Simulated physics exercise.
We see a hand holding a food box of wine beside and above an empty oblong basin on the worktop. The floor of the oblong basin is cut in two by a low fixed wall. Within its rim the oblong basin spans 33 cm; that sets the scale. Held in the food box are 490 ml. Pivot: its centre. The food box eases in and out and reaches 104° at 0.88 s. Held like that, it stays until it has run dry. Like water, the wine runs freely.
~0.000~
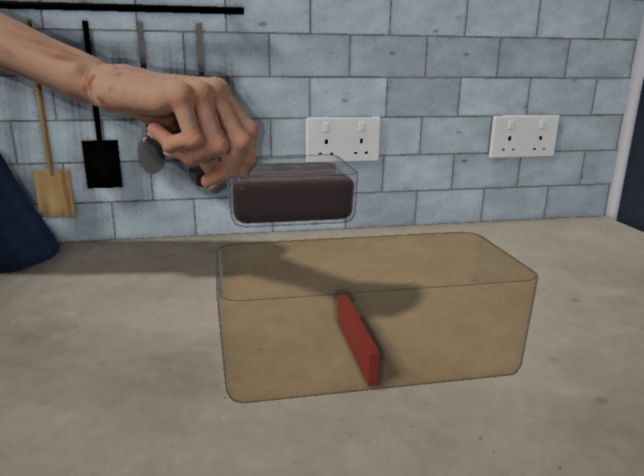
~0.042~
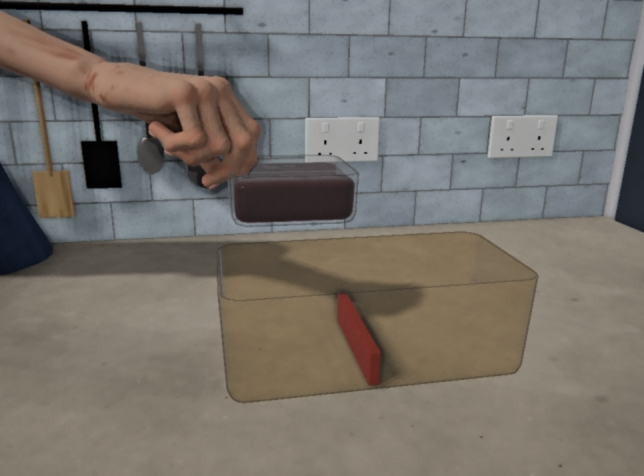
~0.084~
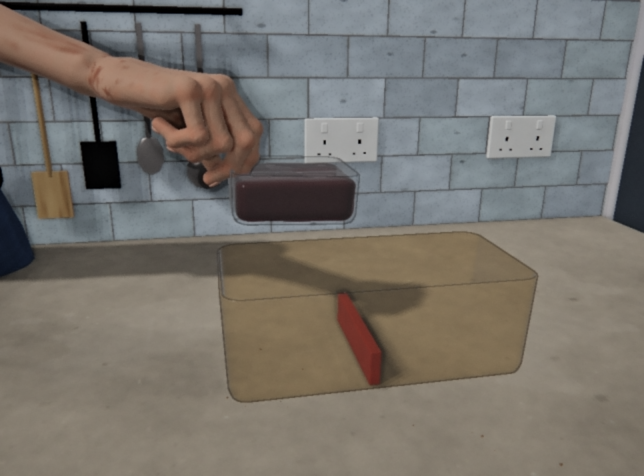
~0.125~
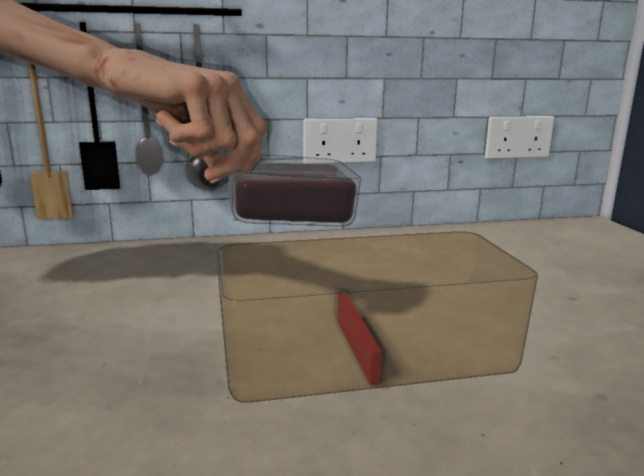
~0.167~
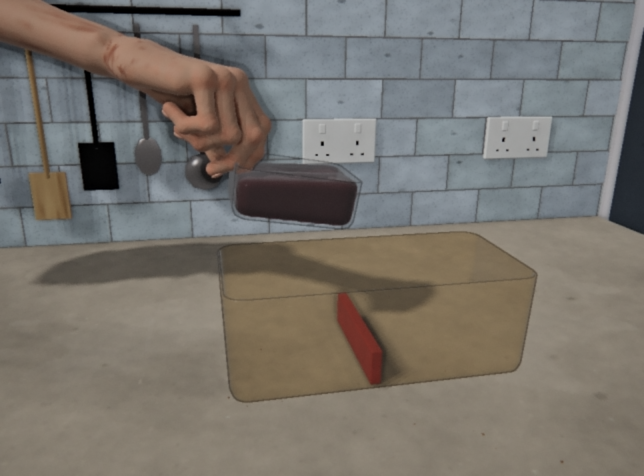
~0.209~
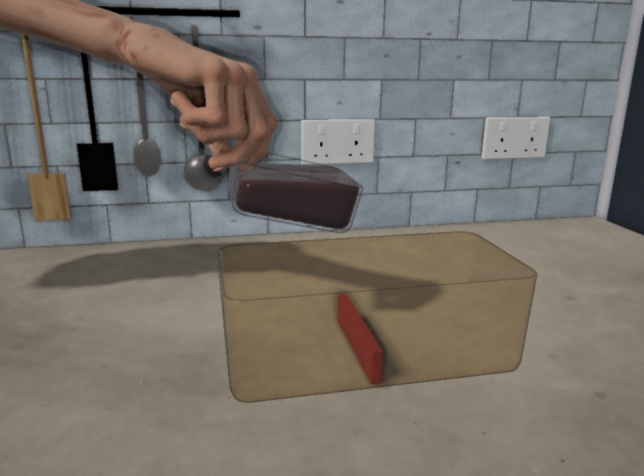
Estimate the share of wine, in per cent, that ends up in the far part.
About 79 per cent.
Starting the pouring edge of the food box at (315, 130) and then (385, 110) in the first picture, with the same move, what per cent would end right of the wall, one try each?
Some 65 and 90 per cent, in that order.
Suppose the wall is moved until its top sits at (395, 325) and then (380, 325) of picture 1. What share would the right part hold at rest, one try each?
I'd put it at about 45 per cent for the first and about 65 per cent for the second.
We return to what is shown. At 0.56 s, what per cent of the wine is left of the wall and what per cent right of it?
About 1 left, about 40 right.
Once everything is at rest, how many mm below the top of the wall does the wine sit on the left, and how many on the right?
Noted: Left near 36 mm, right near 24 mm.
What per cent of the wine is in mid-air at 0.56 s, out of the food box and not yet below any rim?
Some 34 % is the figure.
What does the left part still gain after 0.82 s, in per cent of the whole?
Roughly 6 per cent.
By 0.56 s the tilt is 74° and 25 per cent is still to pour, 1 is left of the wall and 40 right of it.
By 0.82 s the tilt is 103° and 4 per cent is still to pour, 14 is left of the wall and 79 right of it.
By 1.09 s the tilt is 104° and 0 per cent is still to pour, 20 is left of the wall and 79 right of it.
By 1.38 s the tilt is 104° and 0 per cent is still to pour, 20 is left of the wall and 79 right of it.
At rest 20 per cent lies left of the wall, 79 right of it and 0 outside.
